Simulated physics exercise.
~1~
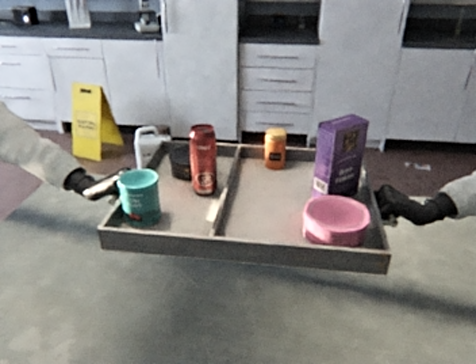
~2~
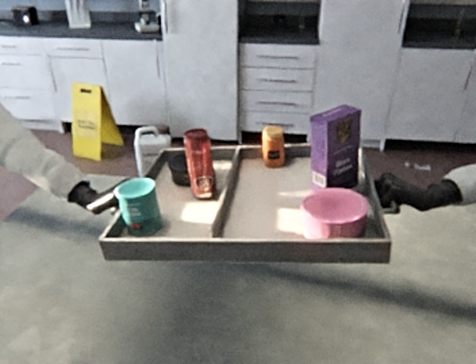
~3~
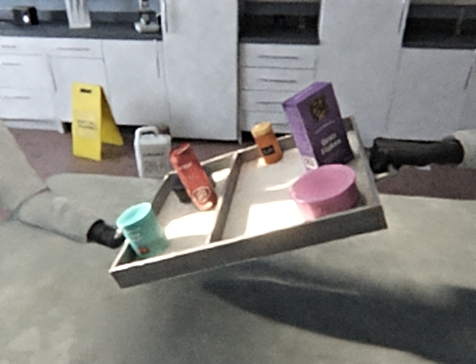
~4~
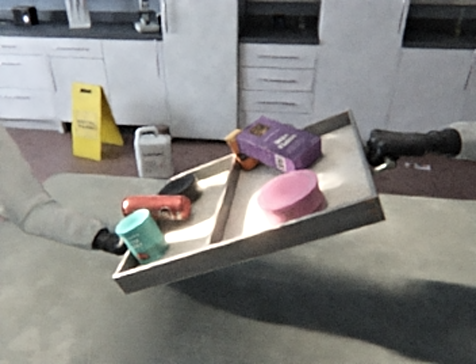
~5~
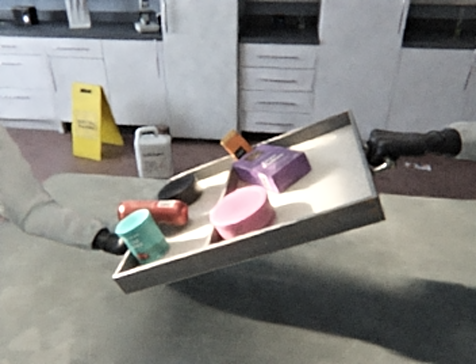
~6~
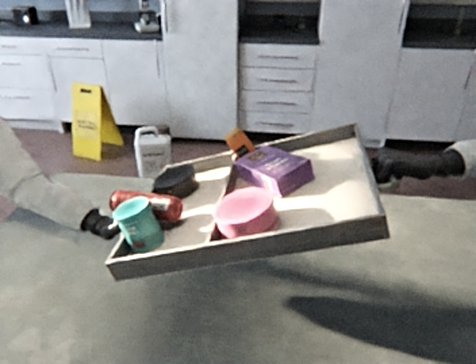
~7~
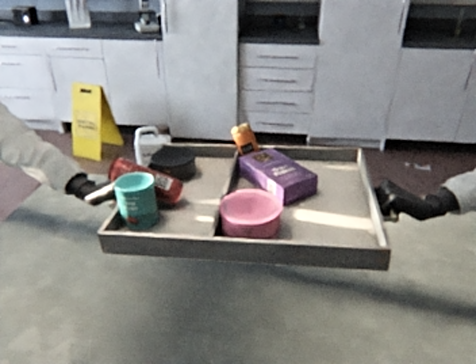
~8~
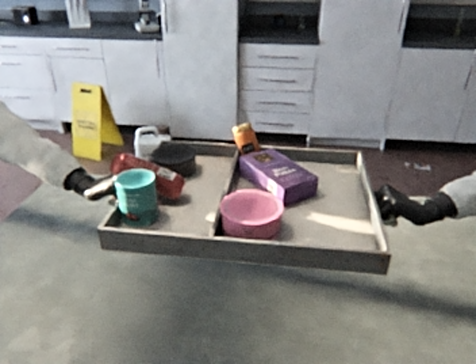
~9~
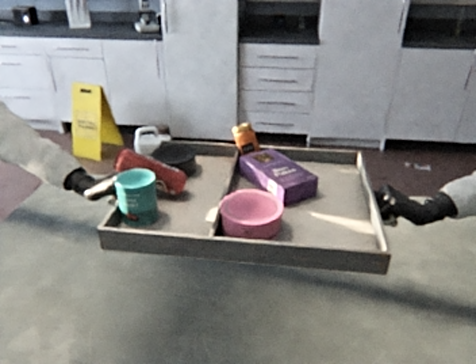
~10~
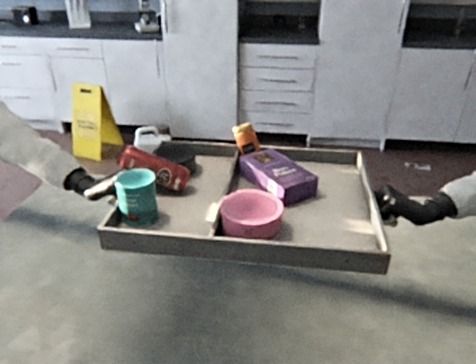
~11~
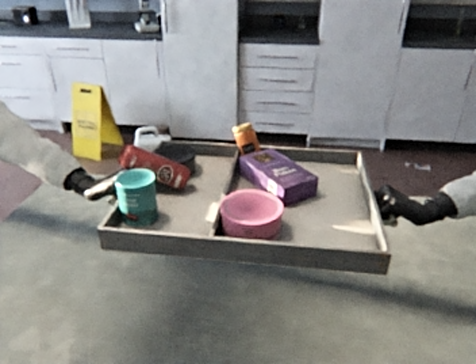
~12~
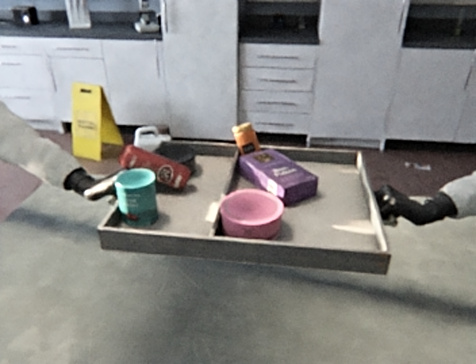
A serving tray with a cross bar, held by two gloved hands, carries a turquoise tin, a red can, a black tub, an orange shaker, a purple packet and a pink tub. The hands tip it steeply, left side low. The red can and purple packet topple onto their sides, the orange shaker leans, and the pink tub slides left to the cross bar. The hands then level the tray again. It ends steady, with the can and packet lying down, the shaker still leaning, and the turquoise tin upright near the left edge.
